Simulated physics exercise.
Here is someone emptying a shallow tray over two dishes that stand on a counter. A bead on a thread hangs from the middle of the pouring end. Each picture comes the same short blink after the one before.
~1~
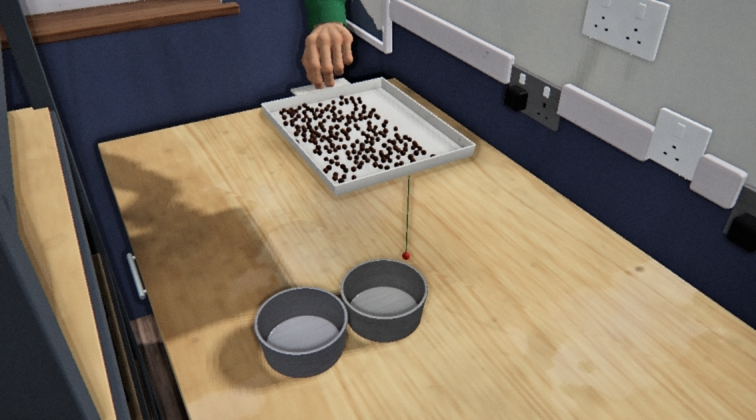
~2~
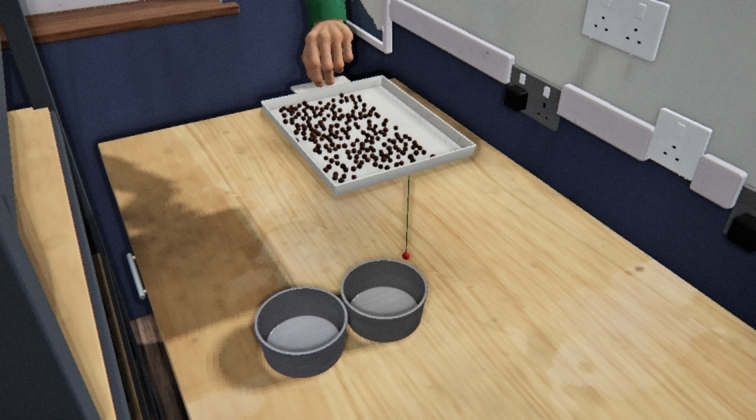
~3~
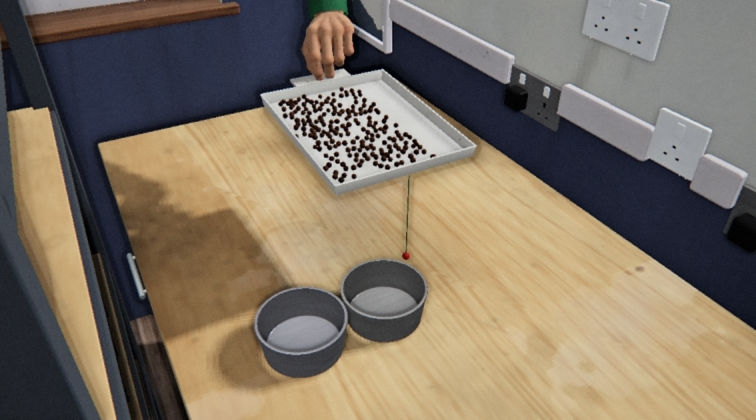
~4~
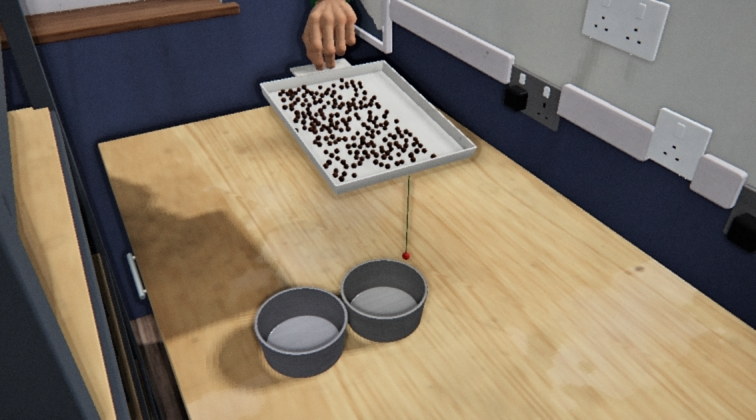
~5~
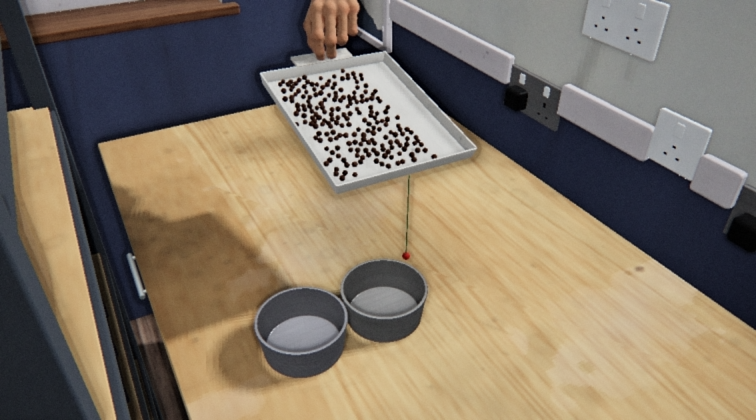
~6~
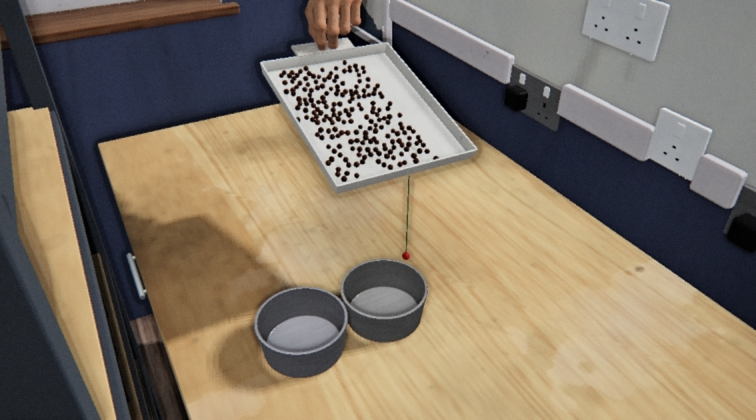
A hand in a green sleeve grips the far end of a shallow pale tray above a light wooden counter, seen from above at an angle, against dark blue and grey walls with white sockets. Dark reddish-brown berries lie scattered in the tray, a red bead hangs on a thread from its near end, and two grey dishes stand below. The hand steadily raises the far end, tilting the tray slightly toward its right corner, while the camera stays still.
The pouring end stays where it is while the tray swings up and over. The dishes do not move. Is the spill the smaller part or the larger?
In the dishes lies under half of it.
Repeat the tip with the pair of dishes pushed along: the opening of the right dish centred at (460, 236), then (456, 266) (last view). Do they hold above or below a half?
In turn: Less than half; more than half.
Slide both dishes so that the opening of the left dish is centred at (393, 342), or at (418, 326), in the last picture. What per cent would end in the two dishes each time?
In turn 20 and 40 in a hundred.
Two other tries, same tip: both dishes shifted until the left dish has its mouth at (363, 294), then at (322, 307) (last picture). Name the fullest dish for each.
One: The right dish. Two: Right.
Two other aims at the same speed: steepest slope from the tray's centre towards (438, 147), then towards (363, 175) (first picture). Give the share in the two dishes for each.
About 0 and 80 per cent.
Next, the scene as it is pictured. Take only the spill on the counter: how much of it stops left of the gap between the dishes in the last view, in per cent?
Close to 0 per cent.
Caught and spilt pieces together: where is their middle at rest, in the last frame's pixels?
Roughly at (435, 306).
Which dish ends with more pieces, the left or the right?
It is right.
Shortly afterwards, tray tipped steeply; all but a few on the tray; only a few in the right dish; only a few outside both; a little in the air.
Next, tray tipped past a quarter turn; near half on the tray; only a few in the right dish; a little outside both; near a third in the air.
Some moments later, tray tipped past a quarter turn; near a third in the right dish; near two thirds outside both.
In the end, tray tipped past a quarter turn; none at all in the left dish; near a third in the right dish; near two thirds outside both.
